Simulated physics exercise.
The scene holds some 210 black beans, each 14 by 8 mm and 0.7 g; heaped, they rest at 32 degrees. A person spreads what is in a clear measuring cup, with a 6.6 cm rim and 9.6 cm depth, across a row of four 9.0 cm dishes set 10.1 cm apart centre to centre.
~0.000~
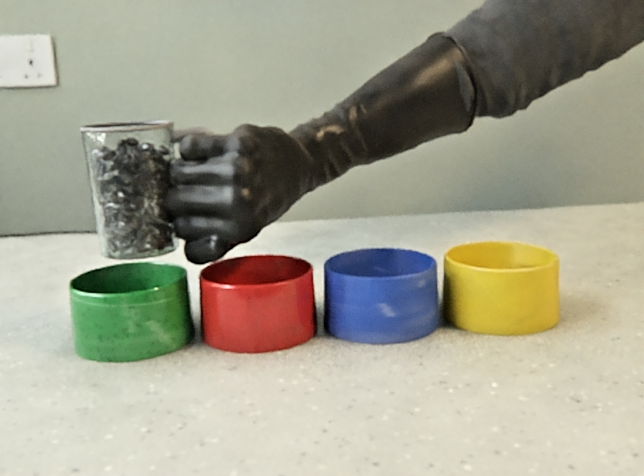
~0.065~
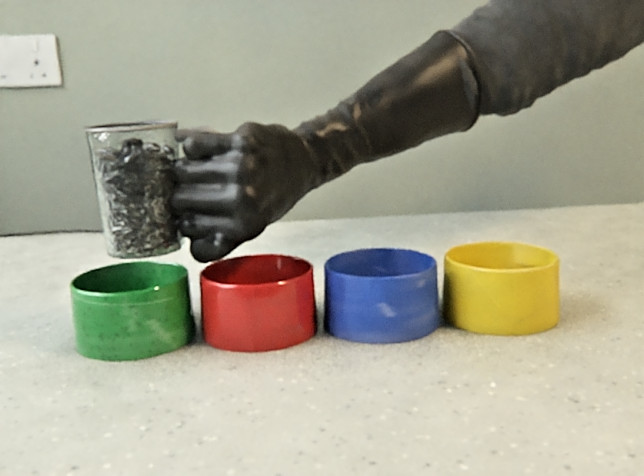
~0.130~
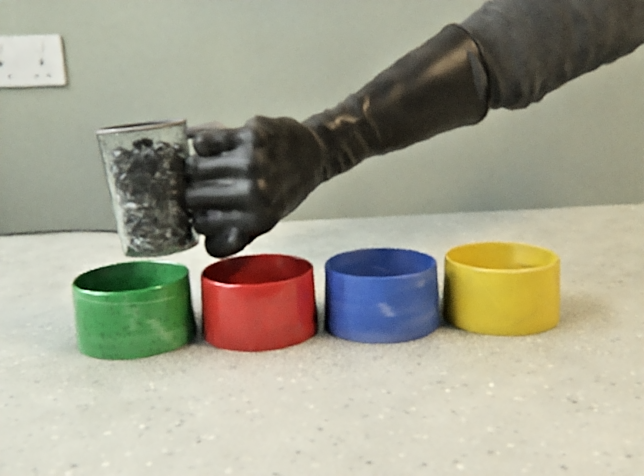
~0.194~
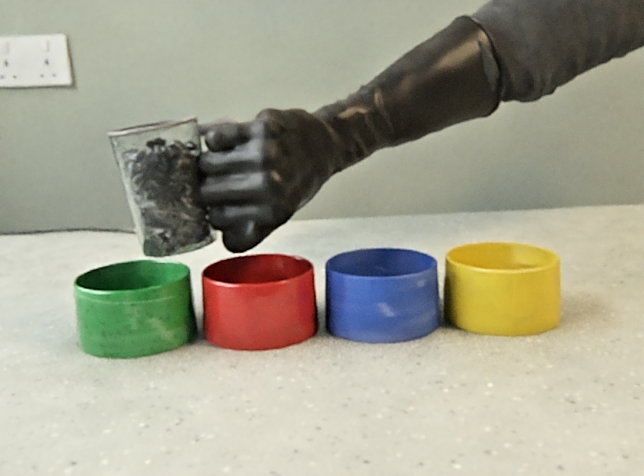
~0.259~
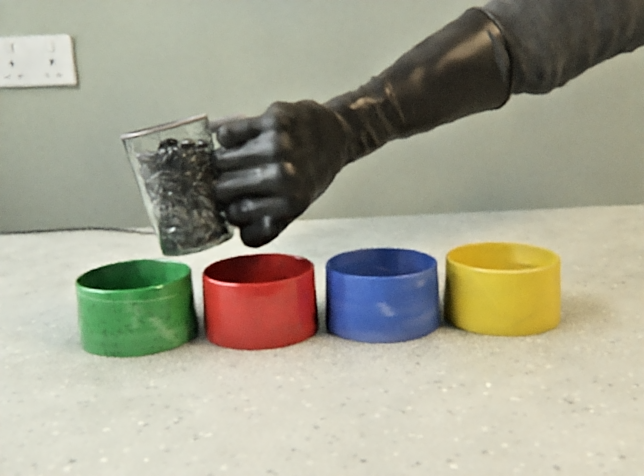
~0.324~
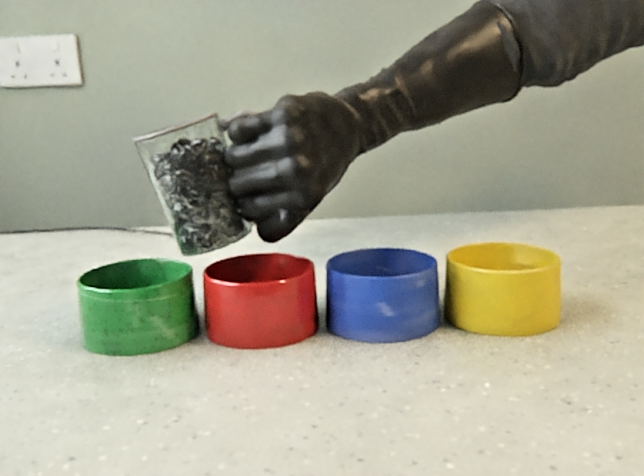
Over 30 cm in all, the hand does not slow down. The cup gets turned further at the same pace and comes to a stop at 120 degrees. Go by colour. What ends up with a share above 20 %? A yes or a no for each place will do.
One by one: Red: A fifth or less. Blue: More than a fifth. Green: A fifth or less. Yellow: More than a fifth. Counter: More than a fifth.
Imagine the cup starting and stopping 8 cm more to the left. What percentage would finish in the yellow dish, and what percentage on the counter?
The yellow dish would get 0 and the counter 0.
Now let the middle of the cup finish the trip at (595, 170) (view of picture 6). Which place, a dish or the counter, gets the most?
Most goes to: Yellow.
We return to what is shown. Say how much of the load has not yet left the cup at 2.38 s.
Roughly 15 %.
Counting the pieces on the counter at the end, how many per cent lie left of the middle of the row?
10 per cent.
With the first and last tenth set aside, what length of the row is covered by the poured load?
It spans about 11 centimetres along the dishes.
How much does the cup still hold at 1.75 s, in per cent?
Roughly 95 per cent.
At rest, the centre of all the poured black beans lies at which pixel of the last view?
My guess is close to (437, 309).
After 1.18 s, tilt 64 degrees; cup holds 100 %.
After 1.75 s, tilt 96 degrees; cup holds 95 %, blue 5 %.
After 2.38 s, tilt 120 degrees; cup holds 15 %, blue 25 %, yellow 25 %.
By 3.5 s all is still; red 0 %, blue 30 %, green 0 %, yellow 30 %, counter 40 %.
